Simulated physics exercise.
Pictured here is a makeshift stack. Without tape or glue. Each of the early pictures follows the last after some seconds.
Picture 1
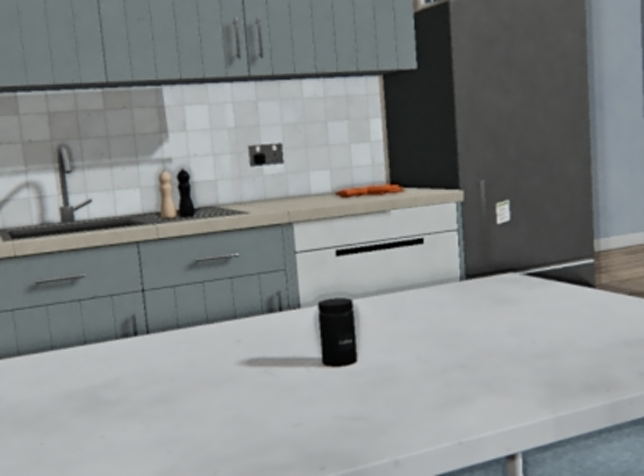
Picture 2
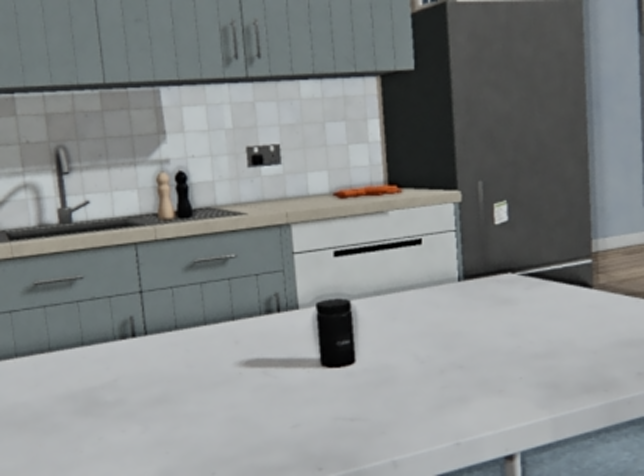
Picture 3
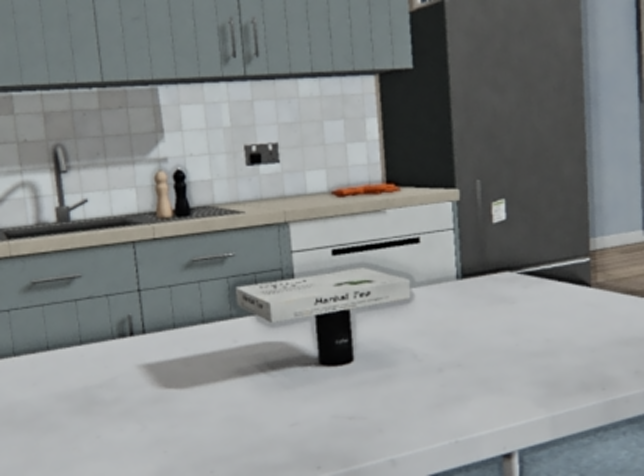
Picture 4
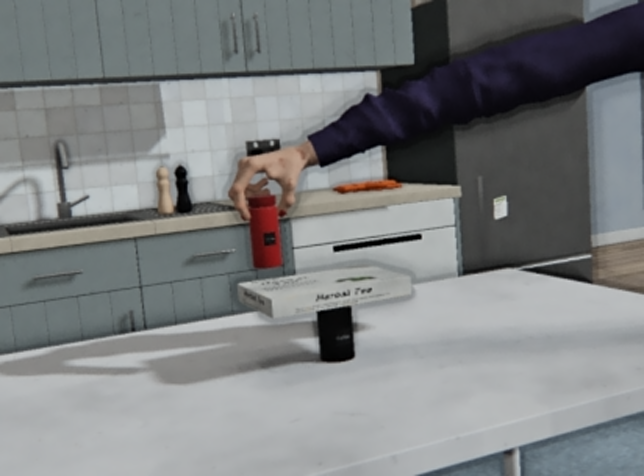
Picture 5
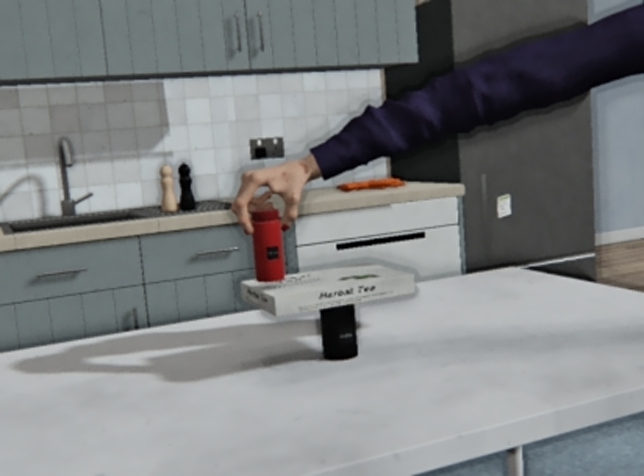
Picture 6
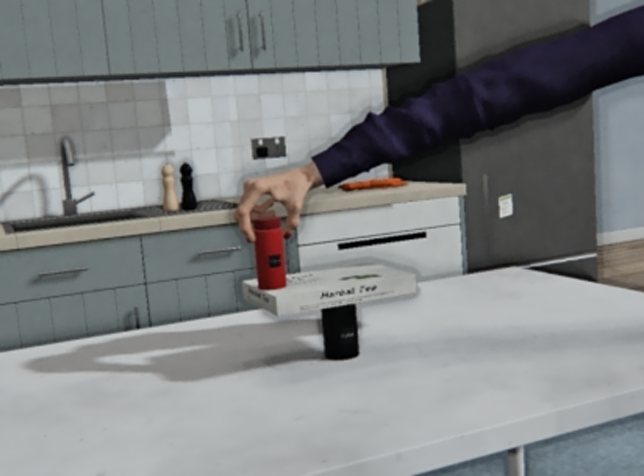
In a kitchen, a black container stands on a pale countertop, and a white herbal tea box appears flat on top of it; a purple-sleeved arm then reaches in from the right and lowers a red shaker onto the box's left side.
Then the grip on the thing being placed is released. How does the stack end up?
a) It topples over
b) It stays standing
The answer is a.
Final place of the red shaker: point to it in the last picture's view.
The object winds up at approximately (216, 370).
Then, 0.40 s past the last view, red shaker now fallen; white packet rocked 66° from its first pose.
Then, 1.30 s past the last view, white packet on its side.
Finally, fallen, white packet and red shaker; black jar still in place. Final places as the last picture's camera would see them, red shaker near (216, 370). The stack comes apart.
